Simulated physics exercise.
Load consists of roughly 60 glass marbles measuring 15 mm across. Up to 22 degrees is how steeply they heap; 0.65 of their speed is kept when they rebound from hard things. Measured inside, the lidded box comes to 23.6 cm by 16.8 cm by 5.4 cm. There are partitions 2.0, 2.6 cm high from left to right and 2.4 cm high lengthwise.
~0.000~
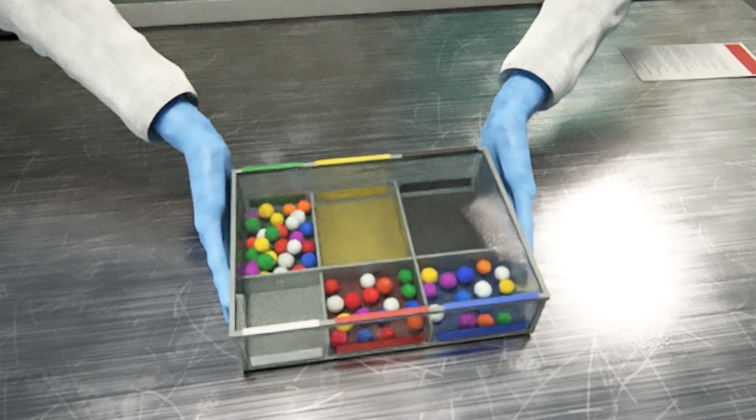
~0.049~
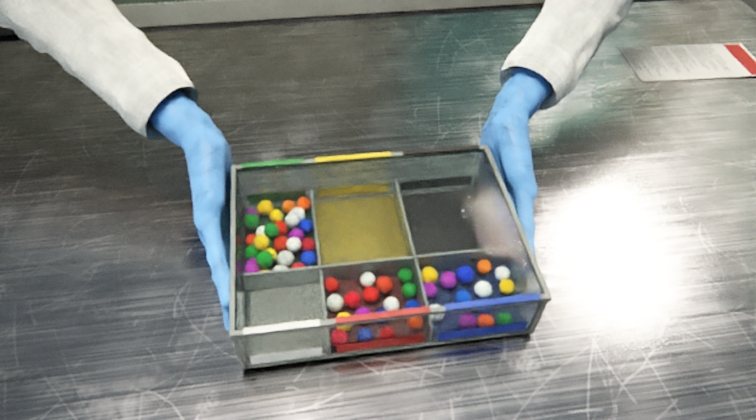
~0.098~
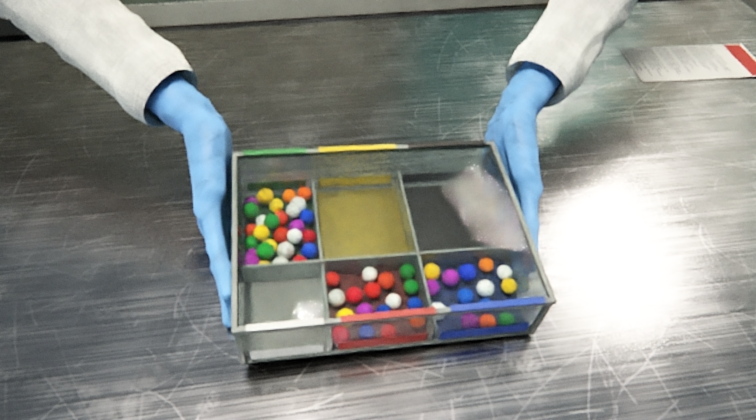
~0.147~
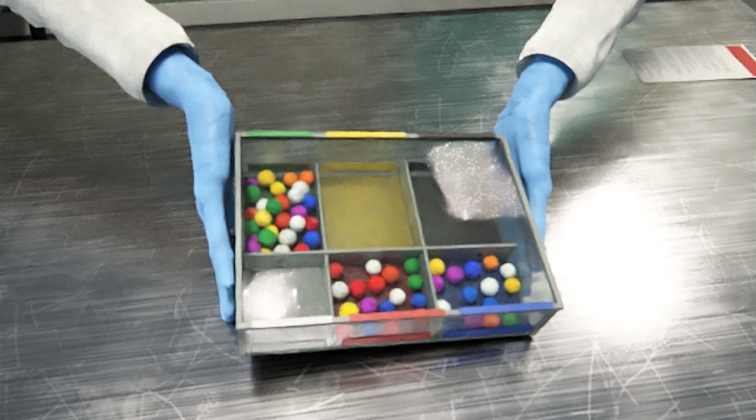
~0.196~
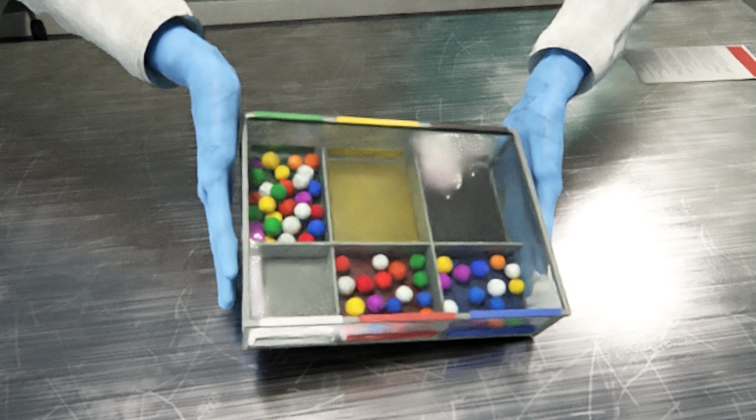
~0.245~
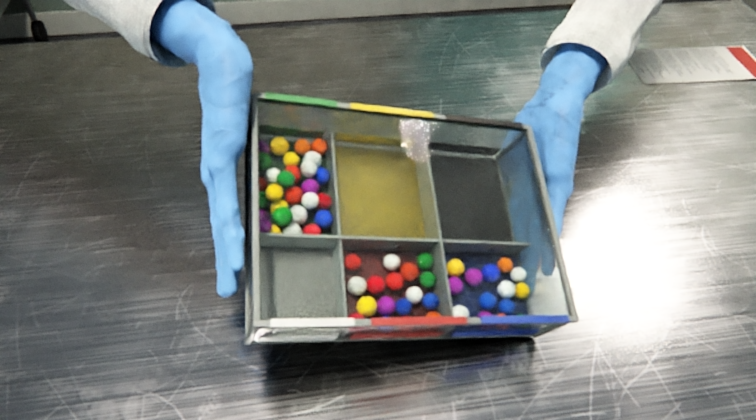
Two blue-gloved hands hold a clear, divided box of multicoloured balls above a scratched metal surface, then gradually tilt it, its left side rising higher than its right, while the balls stay clustered in three of the compartments.
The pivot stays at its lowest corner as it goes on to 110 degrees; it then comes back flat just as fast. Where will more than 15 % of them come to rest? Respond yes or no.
Red: Yes; blue: Yes; green: No; yellow: No; white: No; black: No.
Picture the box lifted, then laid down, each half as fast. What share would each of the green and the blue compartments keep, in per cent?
Per cent held - green: 0, blue: 70.
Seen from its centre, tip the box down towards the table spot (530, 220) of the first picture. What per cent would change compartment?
My best guess is some 85 per cent.
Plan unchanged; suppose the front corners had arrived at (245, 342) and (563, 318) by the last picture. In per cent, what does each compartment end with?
Red 35; blue 55; green 0; yellow 0; white 5; black 0.
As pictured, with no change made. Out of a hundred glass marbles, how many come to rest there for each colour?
The red one ends with 30, blue 70, green 0, yellow 0, white 0 and black 0 per cent.
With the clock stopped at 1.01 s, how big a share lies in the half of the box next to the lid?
I'd put it at some 80 percent.
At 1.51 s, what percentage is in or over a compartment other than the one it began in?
Around 65 percent.
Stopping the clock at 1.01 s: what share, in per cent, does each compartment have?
Red 35, blue 40, green 10, yellow 10, white 10, black 0.
After 1.01 s, tilt 109 degrees; red 35 %, blue 40 %, green 10 %, yellow 10 %, white 10 %.
After 1.51 s, tilt 48 degrees; red 30 %, blue 70 %.
Then, at 2.09 s, tilt 0 degrees; red 30 %, blue 70 %.
In the end, at 2.9 s, red 30 %, blue 70 %, green 0 %, yellow 0 %, white 0 %, black 0 %.
